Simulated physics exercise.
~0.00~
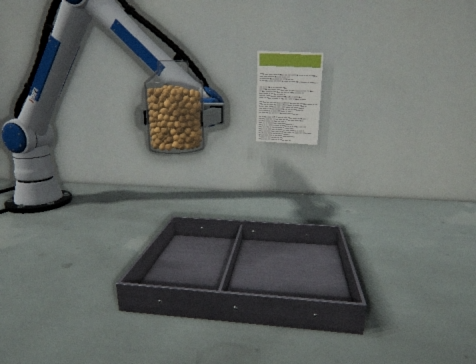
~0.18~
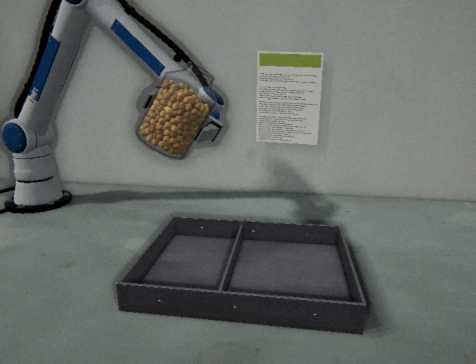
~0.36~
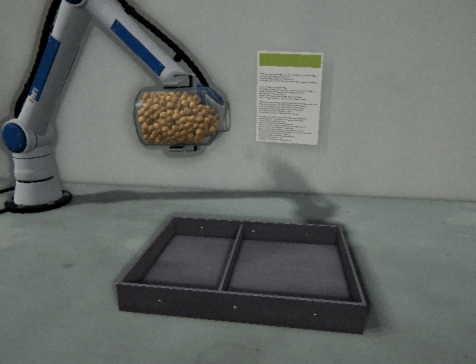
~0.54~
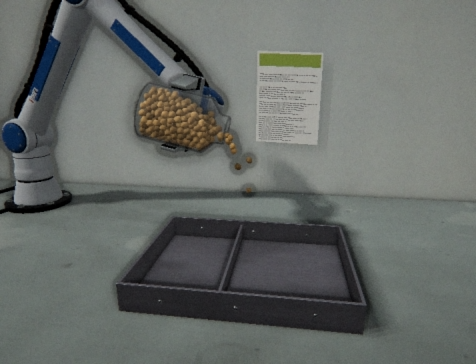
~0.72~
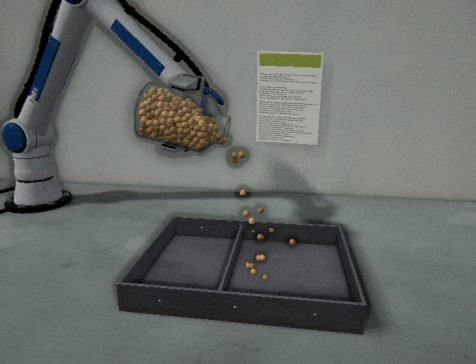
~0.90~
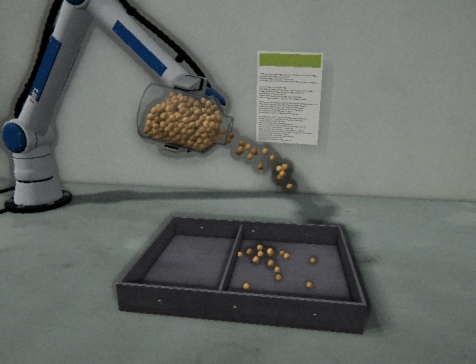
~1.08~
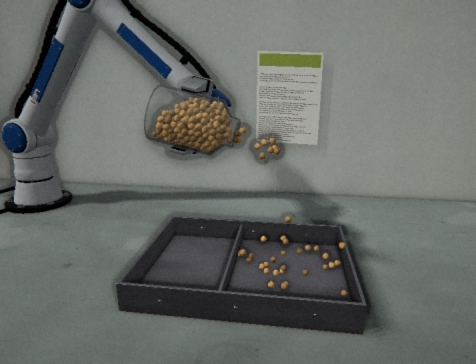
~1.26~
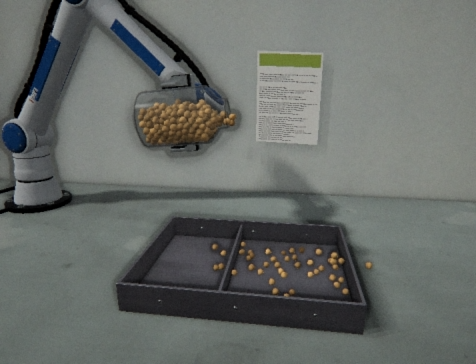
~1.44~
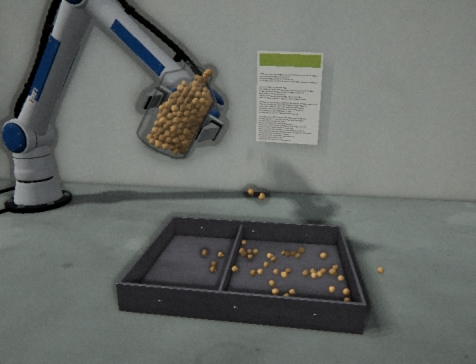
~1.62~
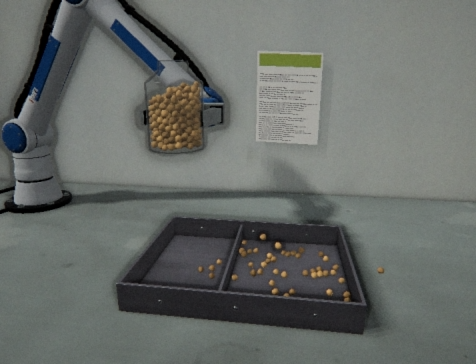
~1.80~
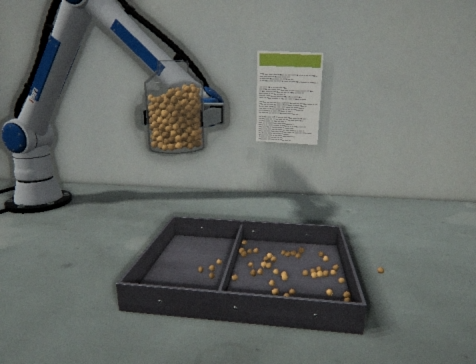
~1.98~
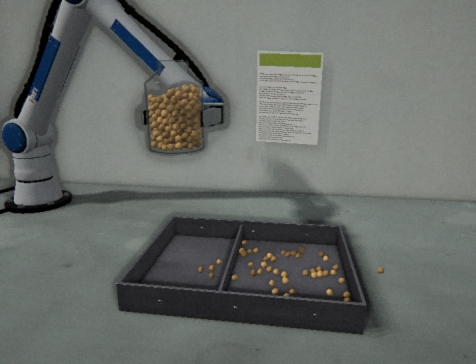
A grey-green tabletop stands before a pale wall with a printed notice, seen from slightly above by a still camera. At the left, a white and blue robot arm grips a clear jar of tan chickpeas above and behind a dark grey tray split in two by a cross wall. The arm tips the jar rightward onto its side, and chickpeas spill from its mouth, scattering mostly across the tray's right part. The arm then turns the jar back upright as the last ones drop. Most chickpeas remain in the jar, a few lie in the left part, and one rests outside, right of the tray.
